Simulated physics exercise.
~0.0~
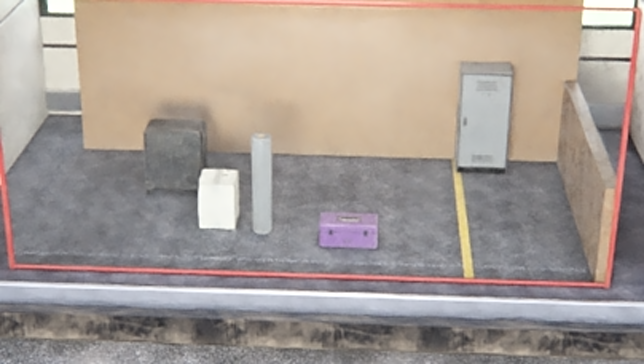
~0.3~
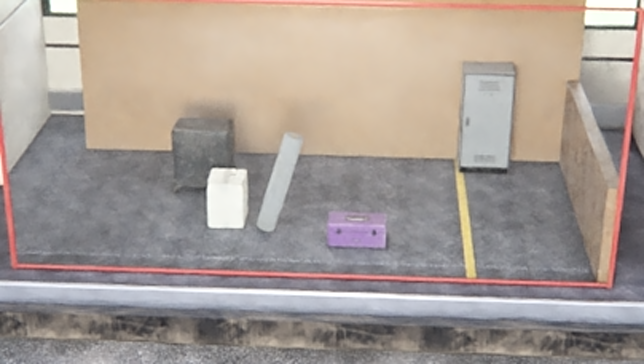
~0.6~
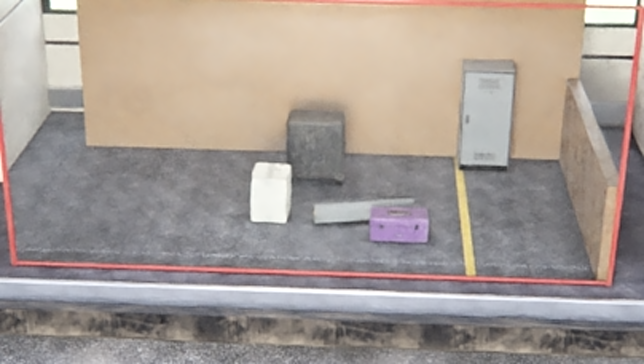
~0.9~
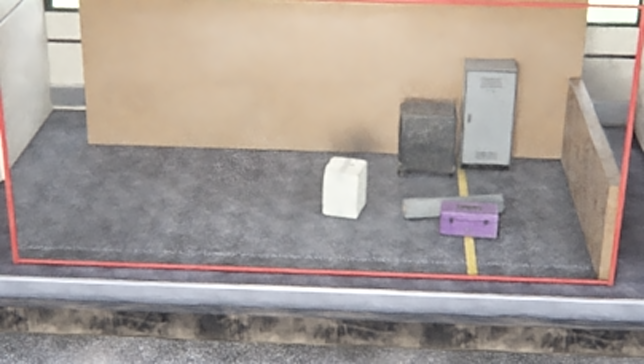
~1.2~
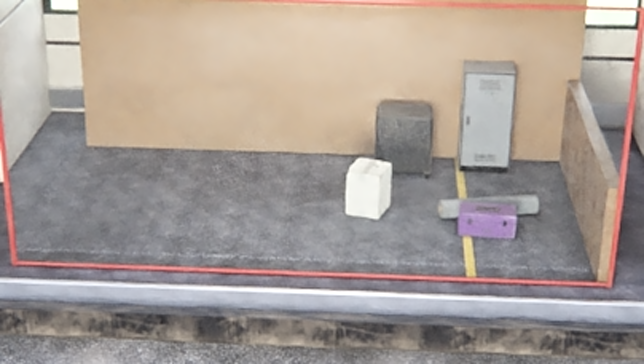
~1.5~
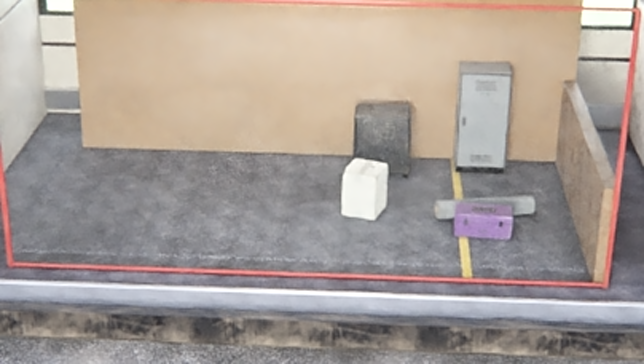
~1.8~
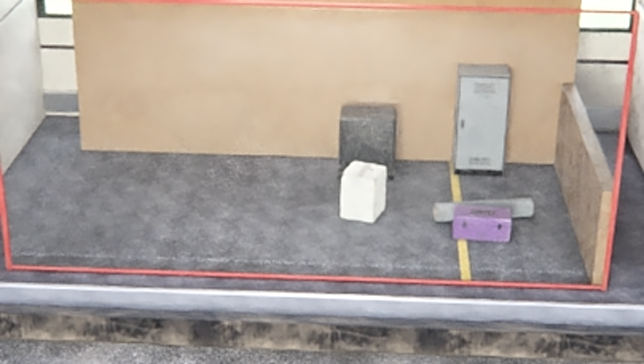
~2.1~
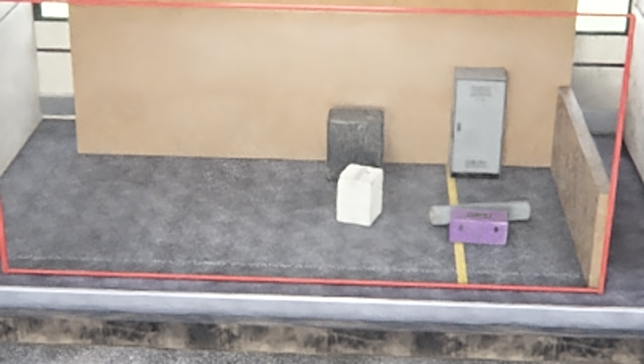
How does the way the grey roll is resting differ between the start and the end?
At the start the grey roll stands upright, and at the end it lies on its side across the yellow line, just behind the purple toolbox.
